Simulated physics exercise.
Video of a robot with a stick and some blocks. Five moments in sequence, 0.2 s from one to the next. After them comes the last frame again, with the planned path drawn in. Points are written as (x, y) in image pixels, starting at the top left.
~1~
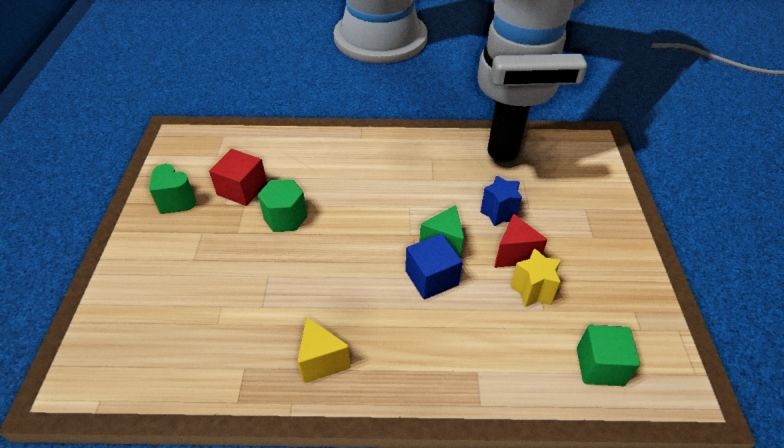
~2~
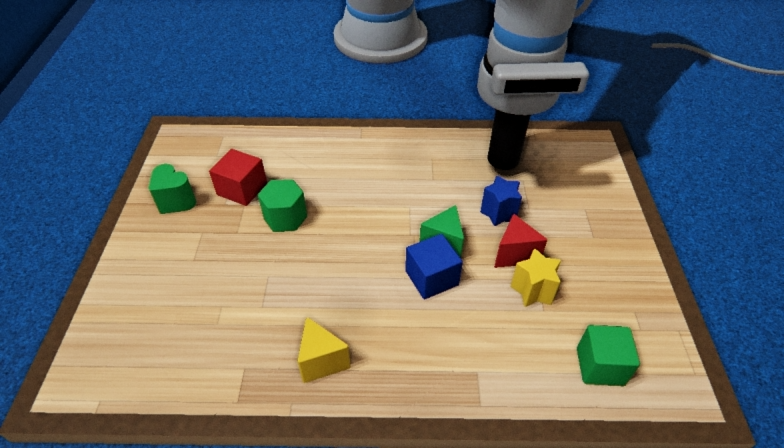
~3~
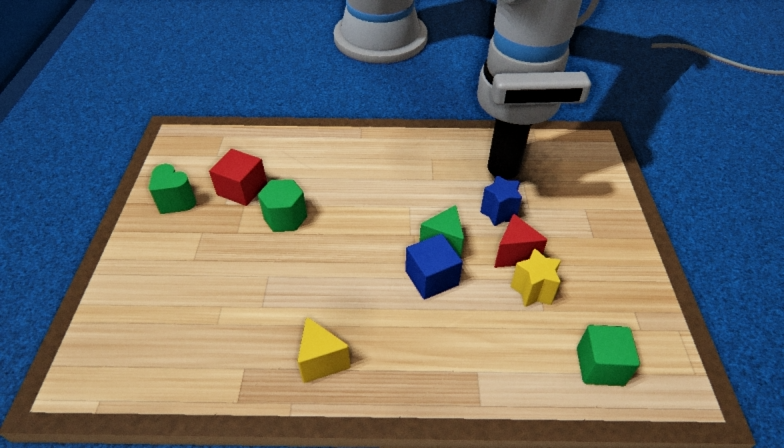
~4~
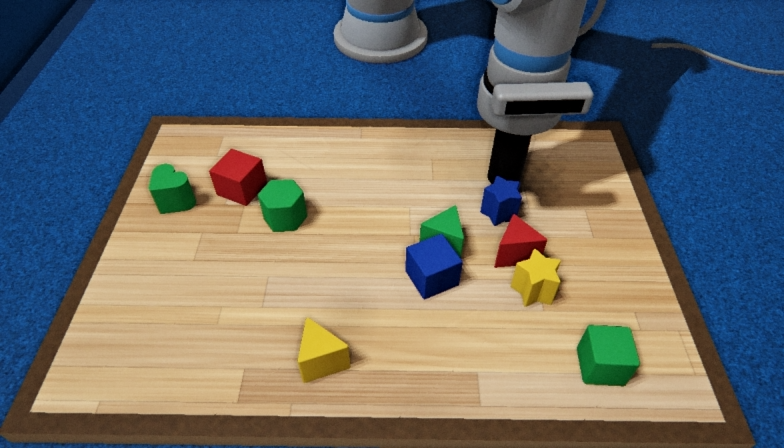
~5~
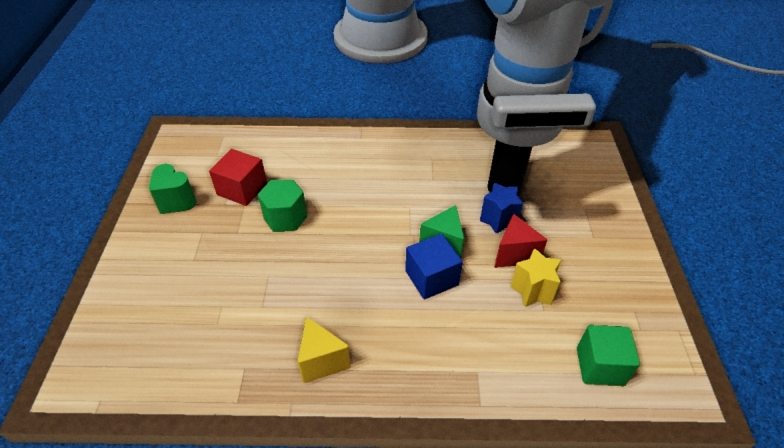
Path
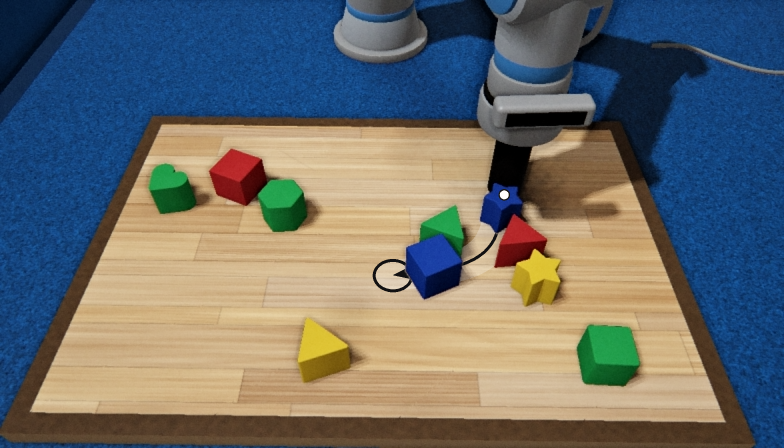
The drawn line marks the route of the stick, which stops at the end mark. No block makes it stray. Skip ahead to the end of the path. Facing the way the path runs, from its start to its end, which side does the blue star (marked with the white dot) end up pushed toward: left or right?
Measured against the direction from start to end, the blue star shifts toward the left-hand side.
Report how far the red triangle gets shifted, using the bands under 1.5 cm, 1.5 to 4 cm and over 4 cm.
Of the three bands, it's over 4 cm.
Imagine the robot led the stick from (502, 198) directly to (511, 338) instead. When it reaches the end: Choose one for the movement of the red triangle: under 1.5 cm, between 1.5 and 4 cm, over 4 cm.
Distance: More than 4 cm.
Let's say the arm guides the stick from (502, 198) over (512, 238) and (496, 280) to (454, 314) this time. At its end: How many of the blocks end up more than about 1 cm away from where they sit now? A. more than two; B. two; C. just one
It's A.
The line goes from (502, 198) through (495, 238) and (453, 267) to (393, 275); the dot is on the blue star.
On the path given first. One third of the way, stick at (496, 230); blue star at (491, 238); red triangle at (523, 260), turned 55° anticlockwise.
Two thirds of the way, stick at (454, 258); blue square block at (418, 263), turned 25° clockwise; green triangle at (433, 223), turned 55° clockwise; blue star at (465, 271), turned 25° anticlockwise; red triangle at (514, 273), turned 95° anticlockwise.
At the end, stick at (393, 266); blue square block at (382, 284), turned 50° anticlockwise; green triangle at (422, 221), turned 85° clockwise; blue star at (463, 271), turned 35° anticlockwise; red triangle at (514, 273), turned 95° anticlockwise.
